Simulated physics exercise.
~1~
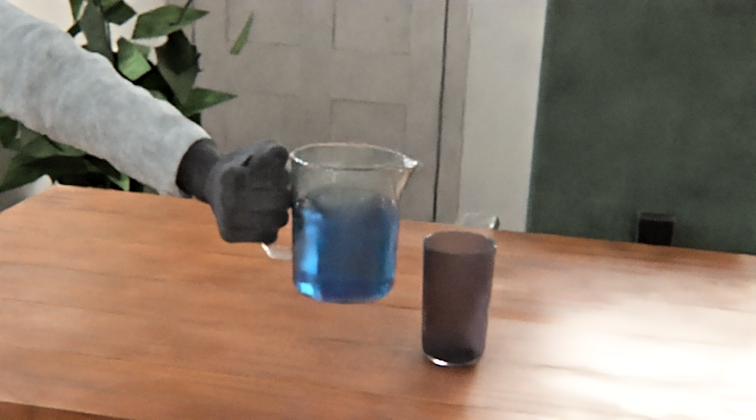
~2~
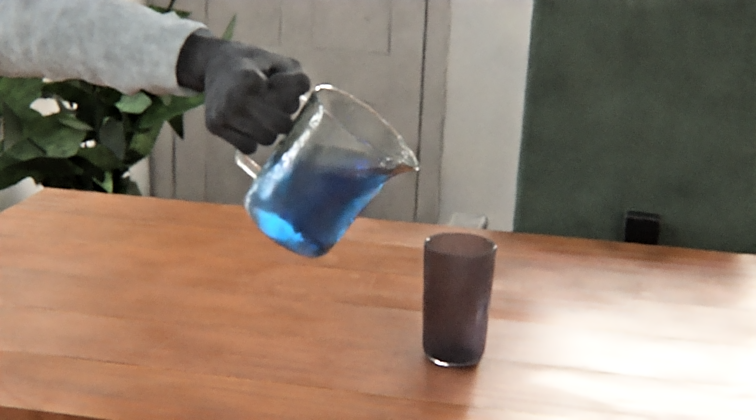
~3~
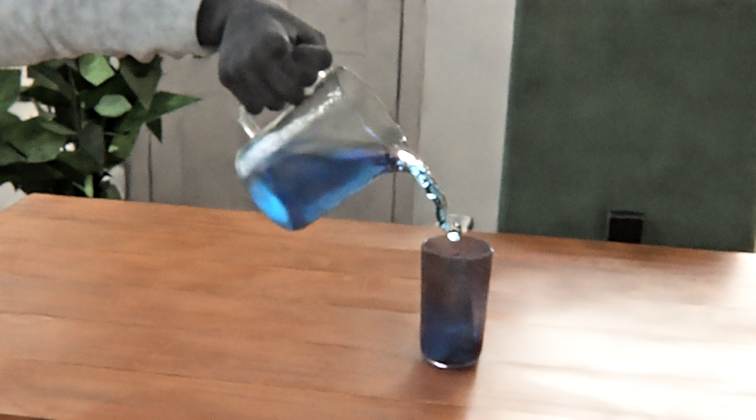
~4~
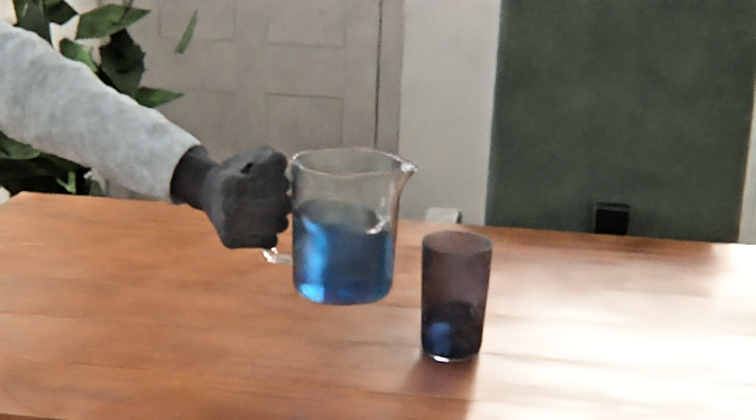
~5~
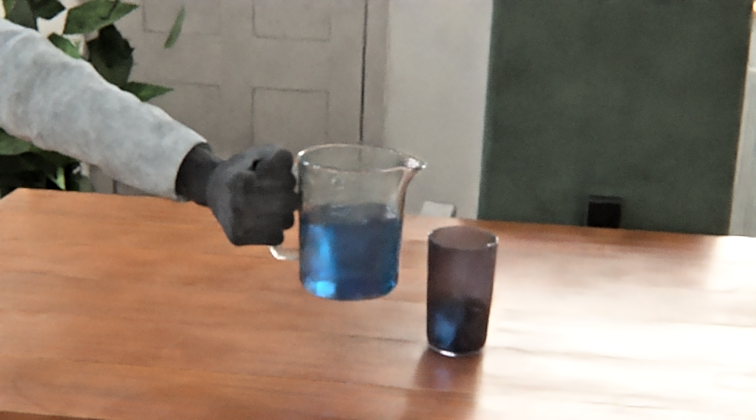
A glass pitcher of blue liquid, held by a dark-gloved hand in a grey sleeve, hovers above a wooden table to the left of an empty, dark-tinted tall glass. The hand raises the back of the pitcher and leans it to the right, bringing the spout toward the glass. As it tips further, a stream runs from the spout into the glass, and blue begins to show inside. The hand then swings the pitcher back upright, ending the pour. At the end the pitcher is held level, still roughly half full, while the glass stands with a shallow amount of blue liquid at its bottom.
